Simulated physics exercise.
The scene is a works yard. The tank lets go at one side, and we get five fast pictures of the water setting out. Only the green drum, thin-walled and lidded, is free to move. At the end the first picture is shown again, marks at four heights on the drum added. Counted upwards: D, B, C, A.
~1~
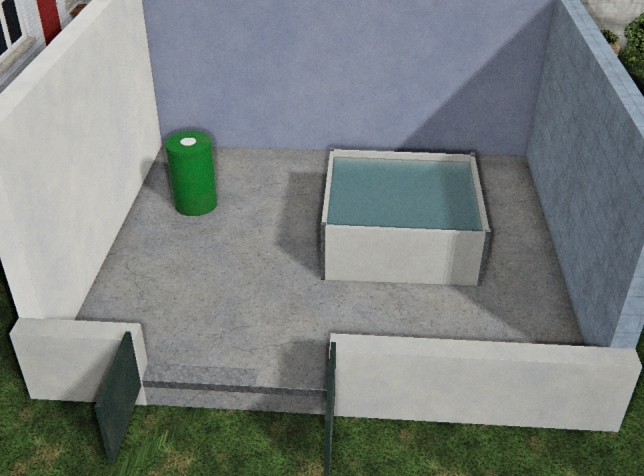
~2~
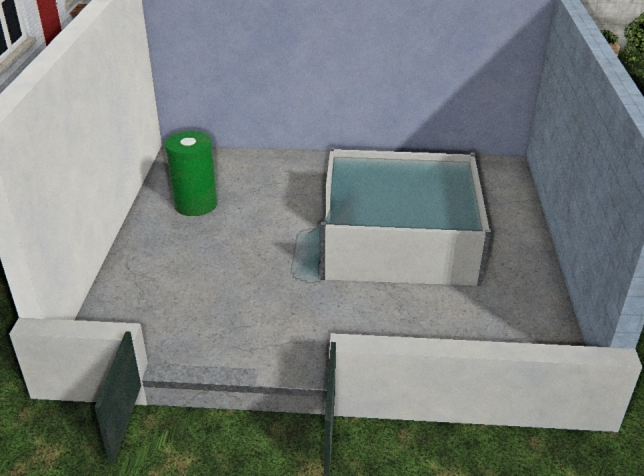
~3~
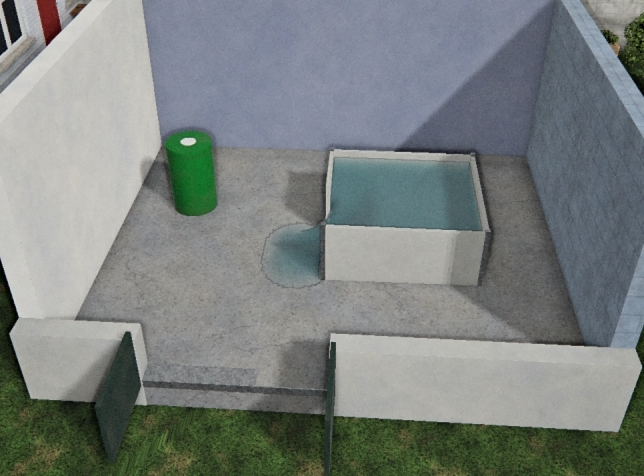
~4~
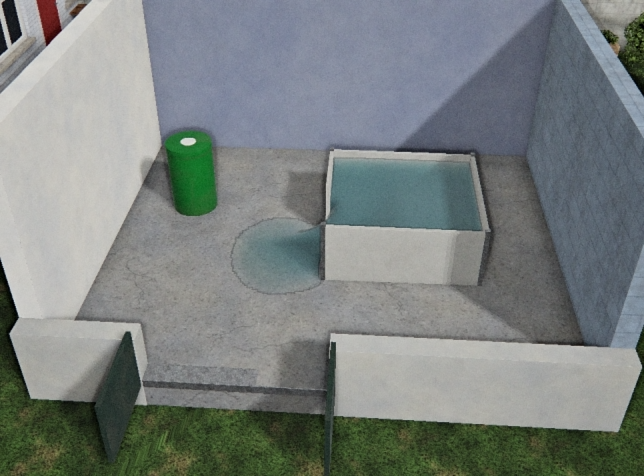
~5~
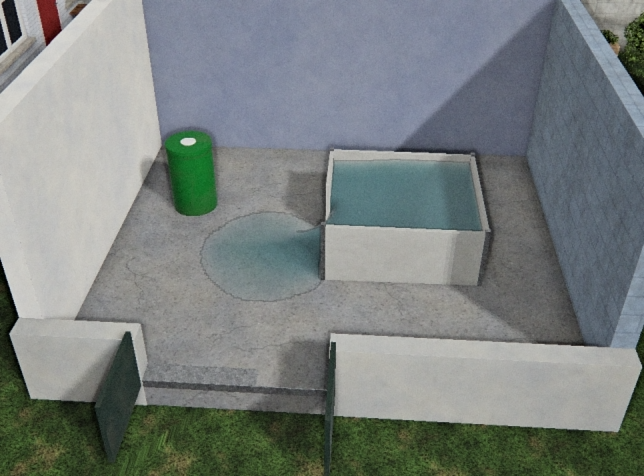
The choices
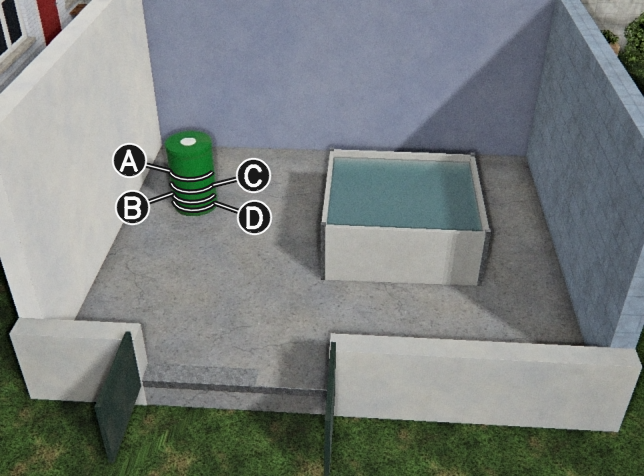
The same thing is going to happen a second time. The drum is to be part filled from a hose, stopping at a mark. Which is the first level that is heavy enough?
The answer is level B.
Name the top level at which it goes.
Level D.
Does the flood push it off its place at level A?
No.
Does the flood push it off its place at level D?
Yes, that goes wrong.
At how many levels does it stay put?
Three of the four.
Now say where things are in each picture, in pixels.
Lid of the green drum at (189, 142); tank full, its middle at (403, 194); open gate at (235, 332), in the first picture.
In the second picture, 2 % of the ground under water, its edge towards the drum at (306, 235).
In the third picture, 3 % of the ground under water, its edge towards the drum at (276, 236).
In the fourth picture, 6 % of the ground under water, its edge towards the drum at (246, 235).
Lid of the green drum at (189, 142); 9 % of the ground under water, its edge towards the drum at (240, 220), in the fifth picture.
In white, A at (187, 179); B at (190, 202); C at (189, 192); D at (191, 210); from the bottom up D, B, C, A.
Choosing A, it does not move.
Choosing B, it does not move.
Choosing C, it does not move.
Choosing D, it is pushed about twice its own width away.
